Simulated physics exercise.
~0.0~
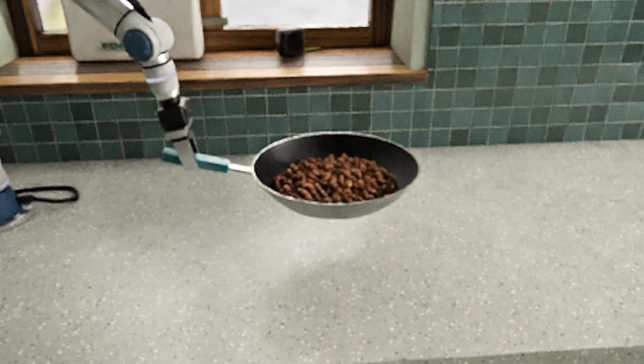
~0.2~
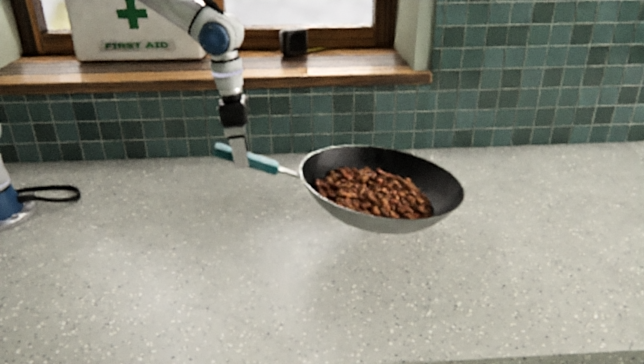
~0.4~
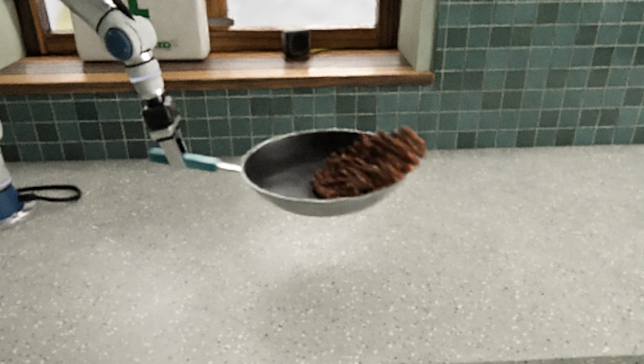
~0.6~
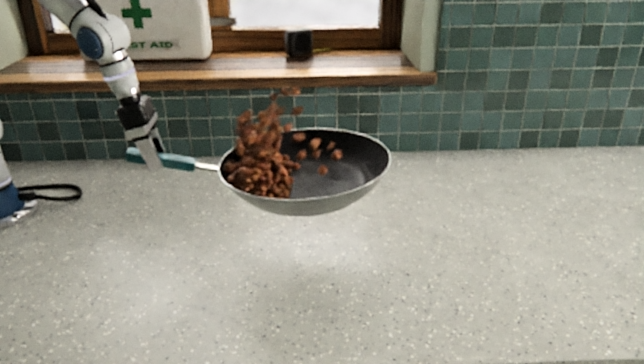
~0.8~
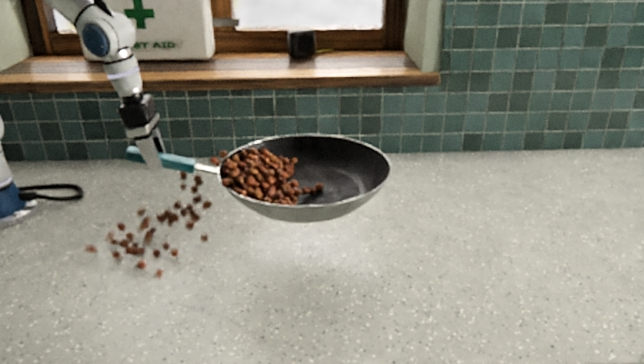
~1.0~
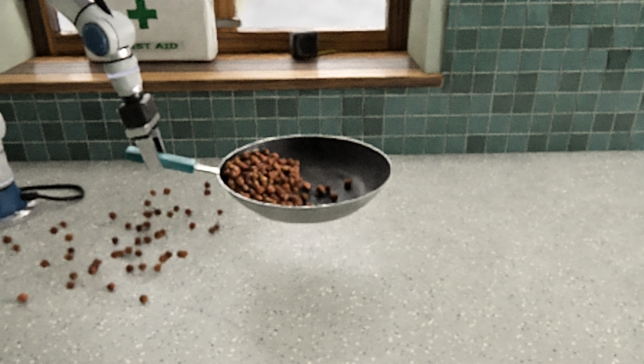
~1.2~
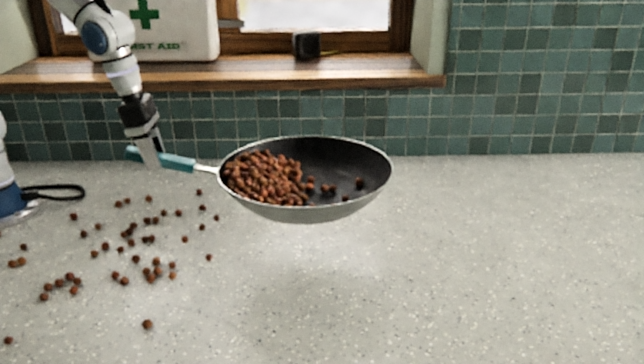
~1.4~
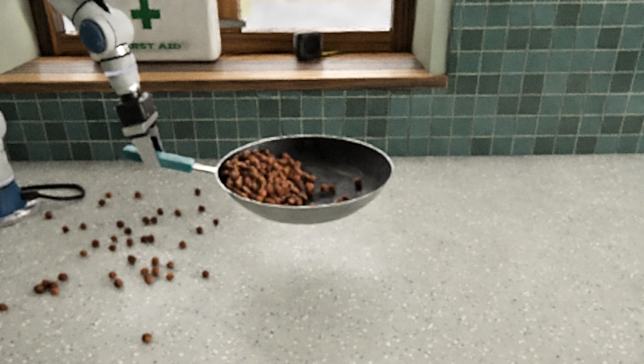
A robot arm jerks a frying pan right then left, spilling some hazelnuts onto the counter.
